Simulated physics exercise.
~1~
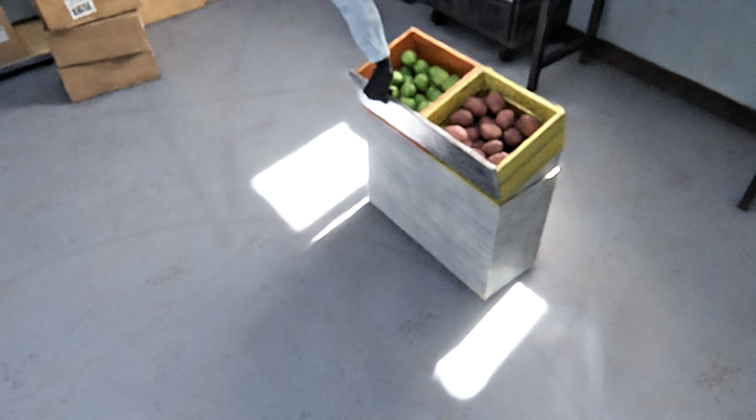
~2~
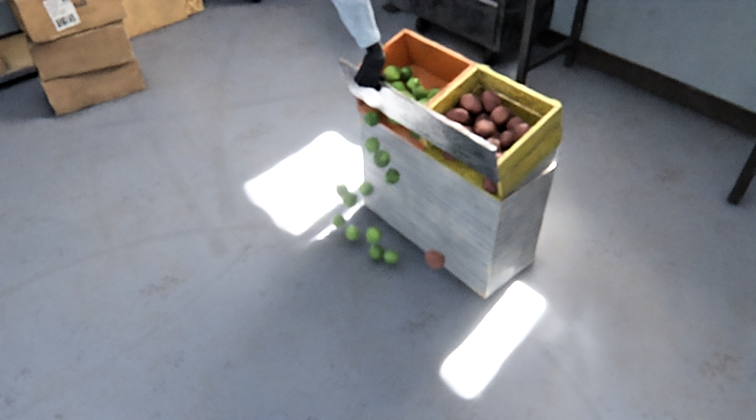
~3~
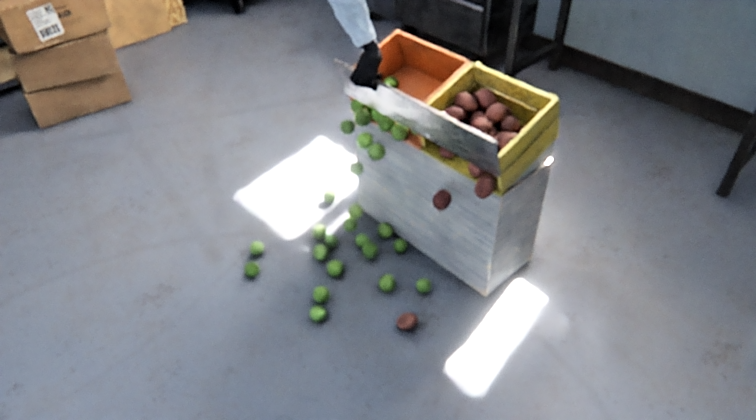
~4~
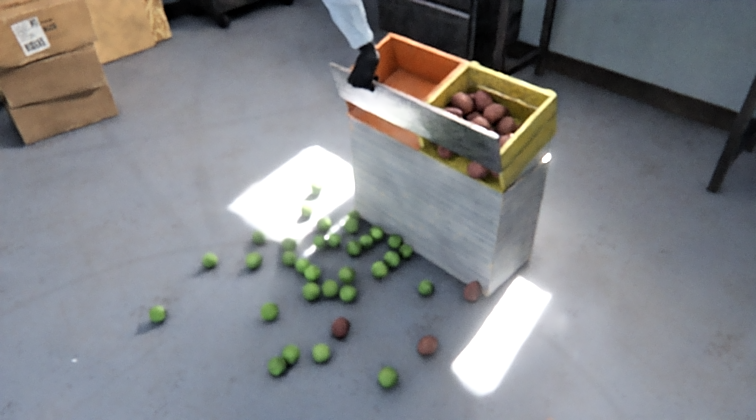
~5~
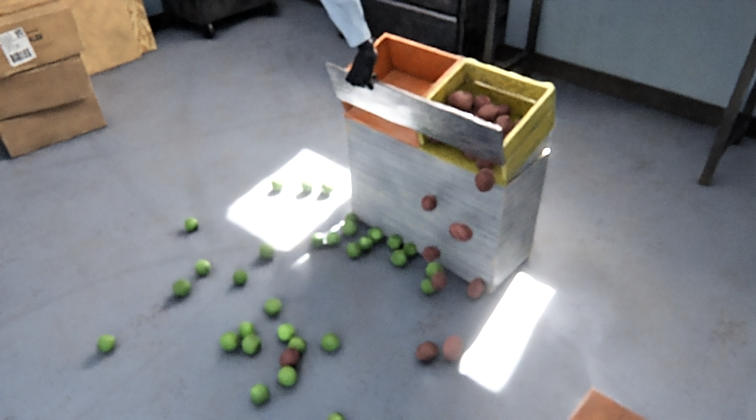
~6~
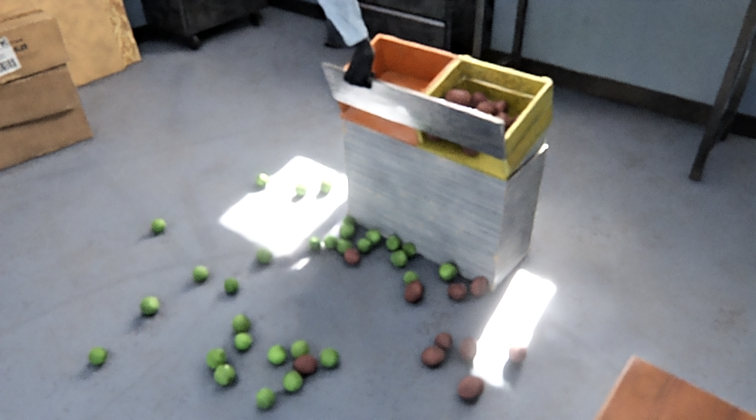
A gloved hand holds up a gate as green apples, then some red potatoes, spill out.
